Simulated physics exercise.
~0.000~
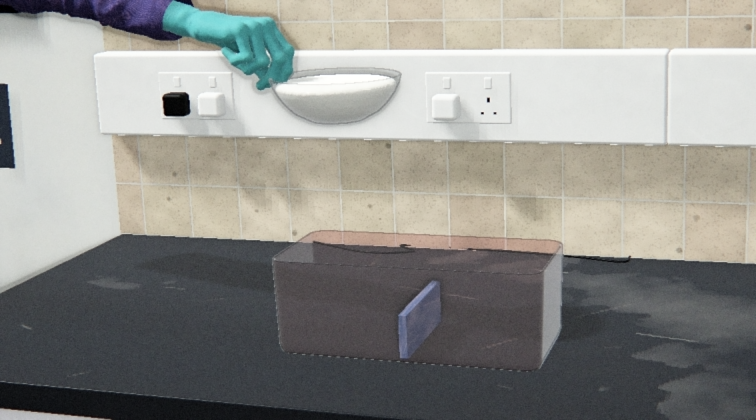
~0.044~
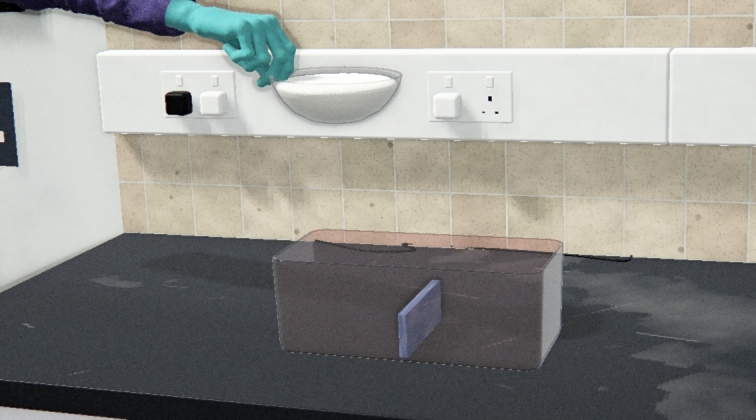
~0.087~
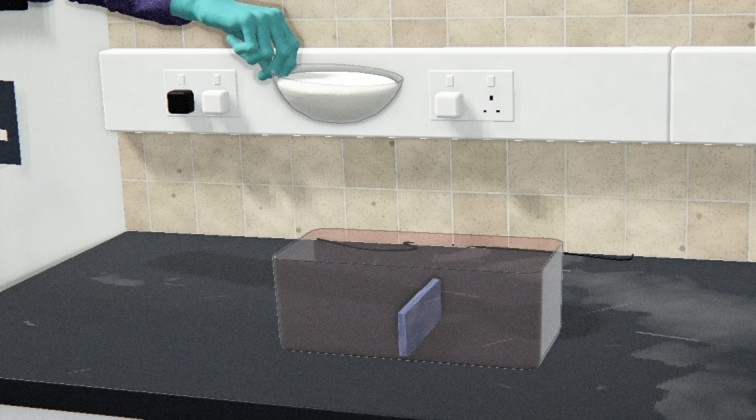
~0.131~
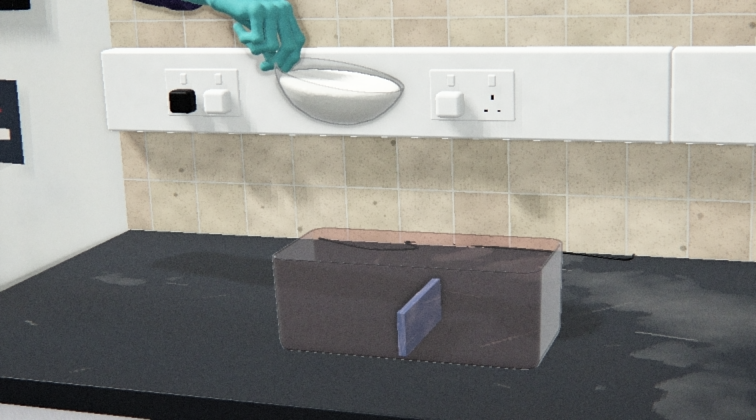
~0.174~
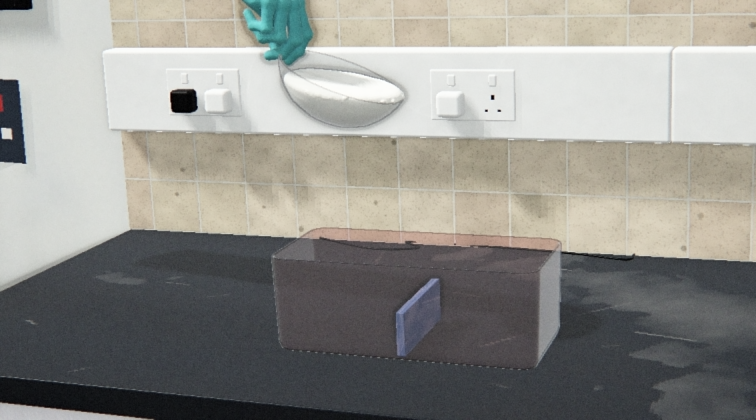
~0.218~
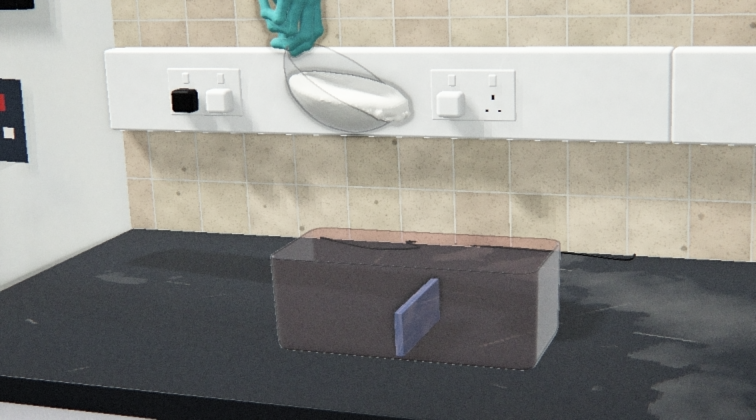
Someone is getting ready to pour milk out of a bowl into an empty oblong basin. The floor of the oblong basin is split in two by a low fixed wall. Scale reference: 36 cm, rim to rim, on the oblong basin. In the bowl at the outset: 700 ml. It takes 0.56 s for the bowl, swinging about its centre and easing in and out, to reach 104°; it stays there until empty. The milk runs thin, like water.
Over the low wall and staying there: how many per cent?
80 out of 100.
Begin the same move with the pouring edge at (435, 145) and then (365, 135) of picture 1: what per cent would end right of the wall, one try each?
The first try gives 85 percent and the second 15 percent.
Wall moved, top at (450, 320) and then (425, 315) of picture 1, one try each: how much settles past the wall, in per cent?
The first gives near 45 per cent and the second near 70 per cent.
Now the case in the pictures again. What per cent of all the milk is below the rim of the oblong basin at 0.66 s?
I reckon close to 92 per cent.
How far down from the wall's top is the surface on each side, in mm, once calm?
Some 56 mm on the left and 40 mm on the right.
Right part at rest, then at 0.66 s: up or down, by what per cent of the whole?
The right part's share shrinks by around 2 per cent.
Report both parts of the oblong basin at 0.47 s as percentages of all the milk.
Around 0 on the left and around 46 on the right.
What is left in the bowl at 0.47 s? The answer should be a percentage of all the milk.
Remaining: Near 1 % of the total.
After 0.47 s the tilt is 98° and 1 per cent is still to pour, 0 is left of the wall and 45 right of it.
After 0.66 s the tilt is 104° and 0 per cent is still to pour, 10 is left of the wall and 83 right of it.
After 0.85 s the tilt is 104° and 0 per cent is still to pour, 15 is left of the wall and 80 right of it.
After 1.06 s the tilt is 104° and 0 per cent is still to pour, 16 is left of the wall and 80 right of it.
In the end 16 per cent lies left of the wall, 80 right of it and 4 outside.
